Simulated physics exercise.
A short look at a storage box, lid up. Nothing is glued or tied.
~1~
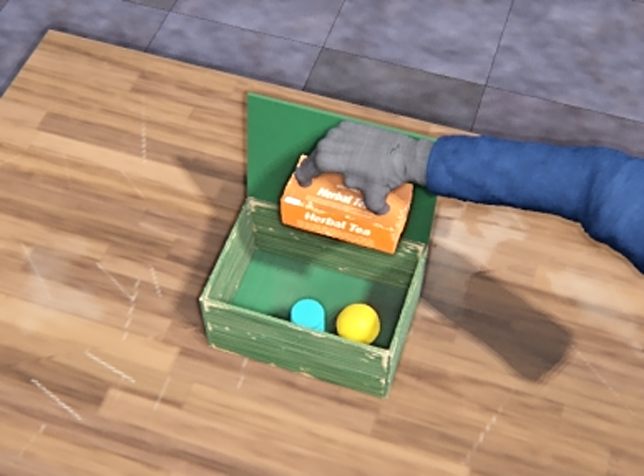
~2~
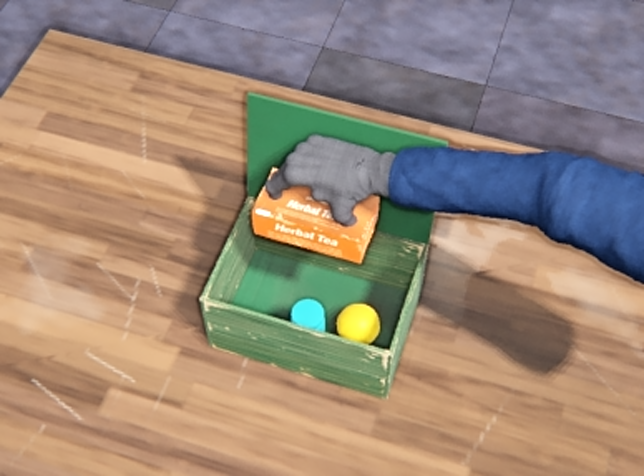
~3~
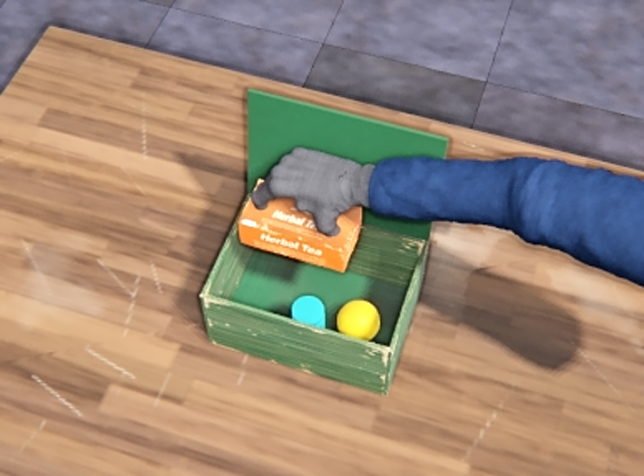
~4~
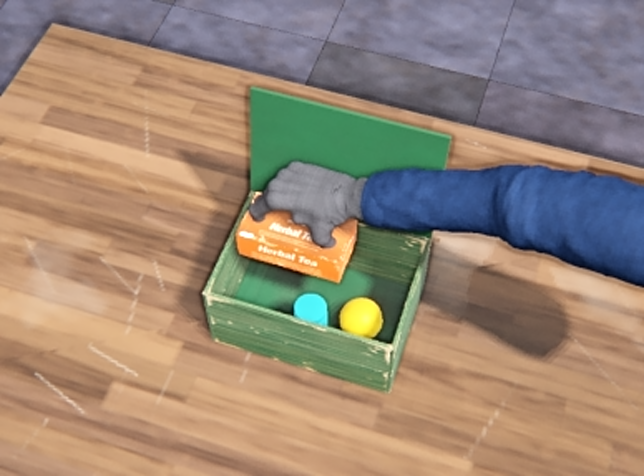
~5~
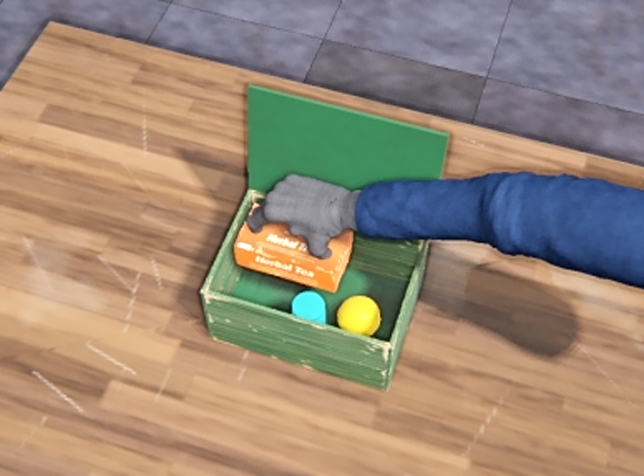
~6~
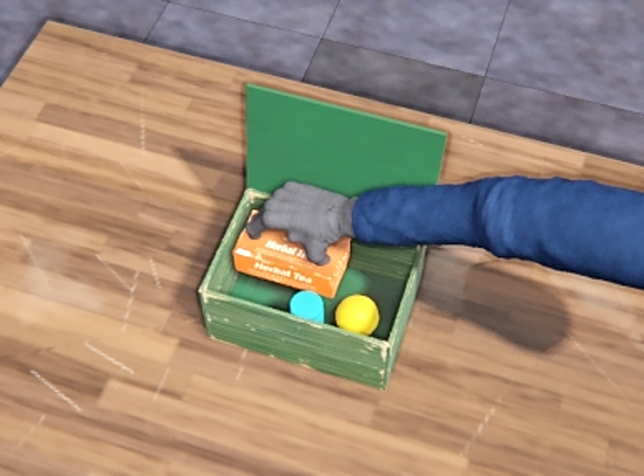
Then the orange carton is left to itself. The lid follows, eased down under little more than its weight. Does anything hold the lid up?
The lid closes.
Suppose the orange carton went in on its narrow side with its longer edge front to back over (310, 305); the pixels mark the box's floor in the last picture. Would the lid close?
Then it closes.
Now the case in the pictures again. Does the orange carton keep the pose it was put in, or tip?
It keeps its pose.
Then, 1.30 s on from there, lid 77° above the rim; orange carton shifted a little near (294, 278).
Then, 2.00 s on from there, lid 32° above the rim; orange carton shifted a little near (294, 278).
In the end, lid shut; moved from the start, orange carton; the other 2 unmoved. At the end, from the last picture's camera, orange carton near (294, 278).
